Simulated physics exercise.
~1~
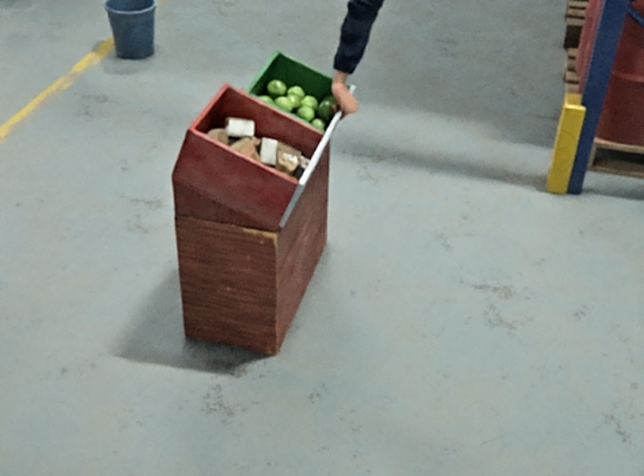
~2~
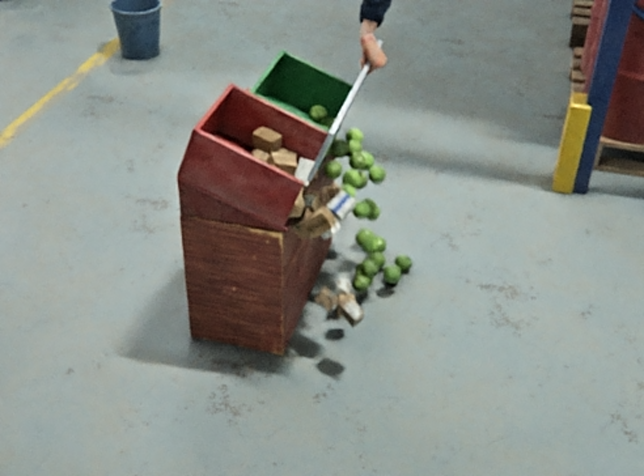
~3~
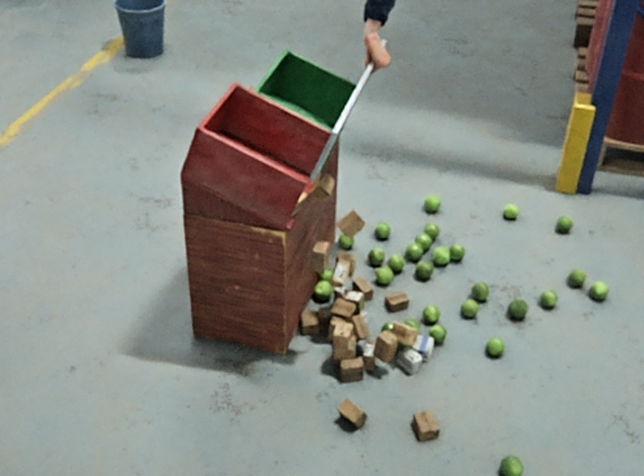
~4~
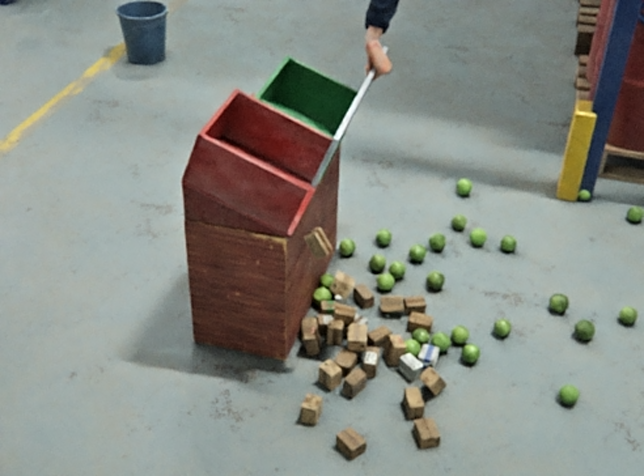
A hand lifted the gate on a sloping red hopper and a green one, and green apples and little brown parcels poured out to the right, the apples rolling farther across the floor while the parcels settled in a heap, leaving both hoppers empty.
